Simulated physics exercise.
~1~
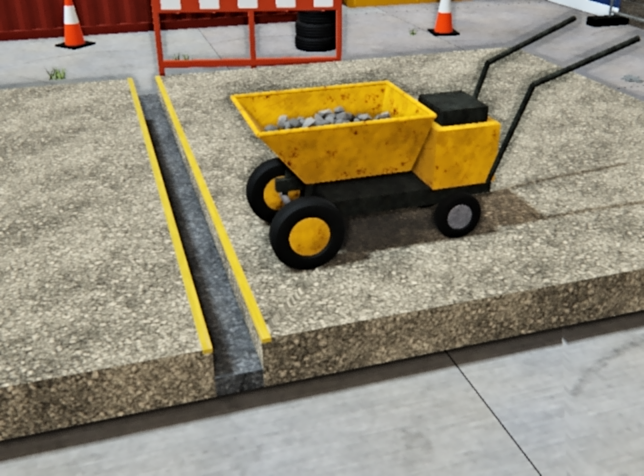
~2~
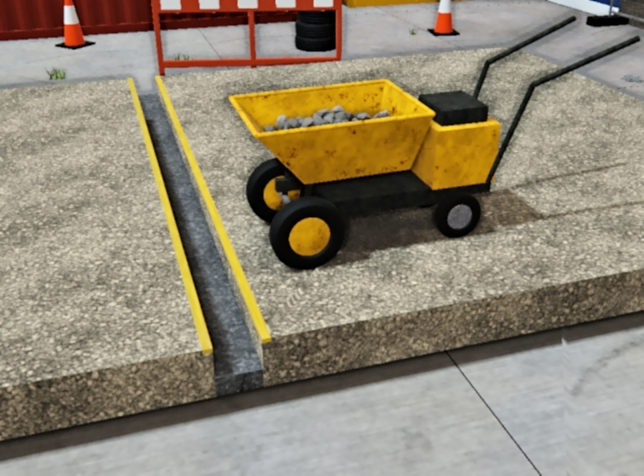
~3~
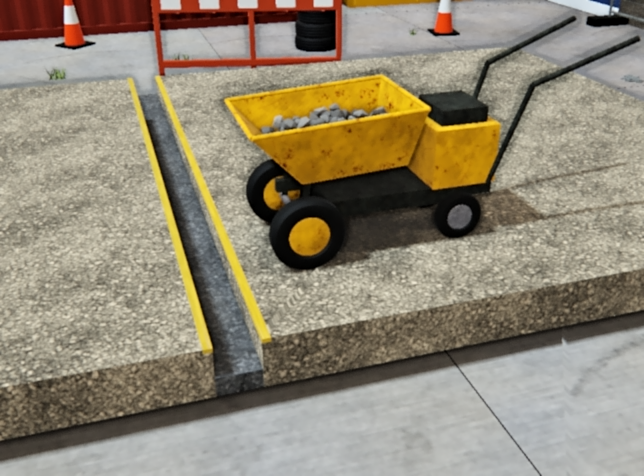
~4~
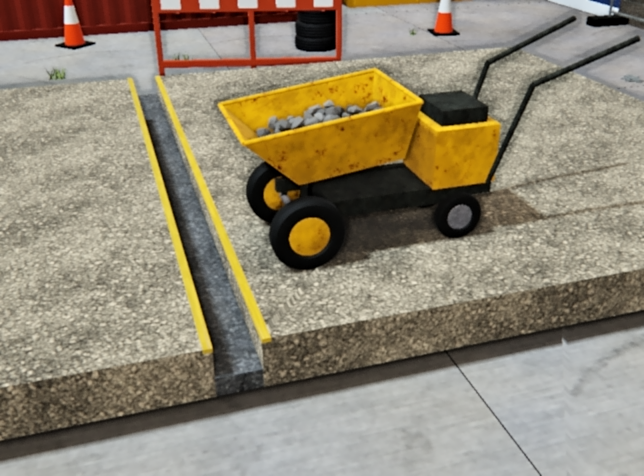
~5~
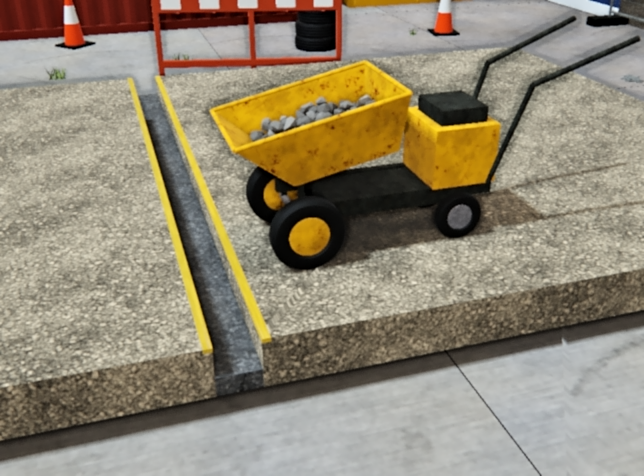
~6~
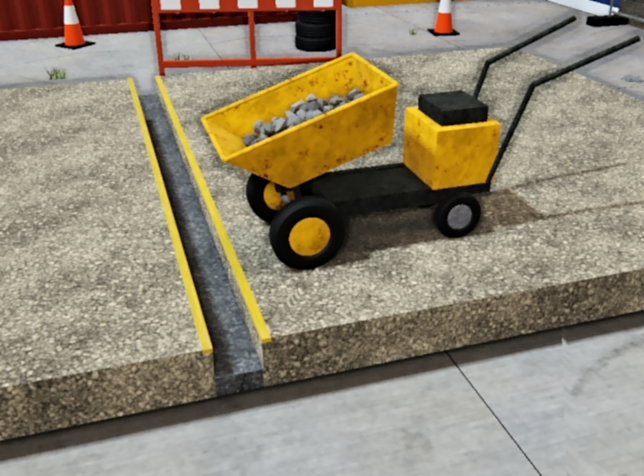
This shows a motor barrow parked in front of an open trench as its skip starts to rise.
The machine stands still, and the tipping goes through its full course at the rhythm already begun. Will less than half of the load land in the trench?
Yes, the trench gets the smaller share.
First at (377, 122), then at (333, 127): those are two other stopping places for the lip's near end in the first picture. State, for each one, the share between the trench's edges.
The first stopping place yields 20 % and the other yields 70 %.
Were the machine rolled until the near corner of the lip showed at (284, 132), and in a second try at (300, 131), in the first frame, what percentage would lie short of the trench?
Roughly 0 and 0 percent respectively.
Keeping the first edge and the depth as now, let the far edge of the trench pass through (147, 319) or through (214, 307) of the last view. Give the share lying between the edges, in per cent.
First case 90 %, second case 0 %.
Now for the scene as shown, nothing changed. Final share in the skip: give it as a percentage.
Close to 25 percent.
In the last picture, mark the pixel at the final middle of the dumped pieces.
At about (148, 260), give or take.
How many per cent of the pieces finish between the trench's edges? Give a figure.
Close to 5 in every hundred pieces.
Soon, skip tipped steeply; all in the skip.
A while on, skip tipped steeply; most in the skip; a small part beyond it.
Towards the end, skip tipped right over; about a quarter in the skip; a stray few in or heaped over the trench; about two thirds beyond it.
Finally, skip tipped right over; about a quarter in the skip; a stray few in or heaped over the trench; most beyond it.
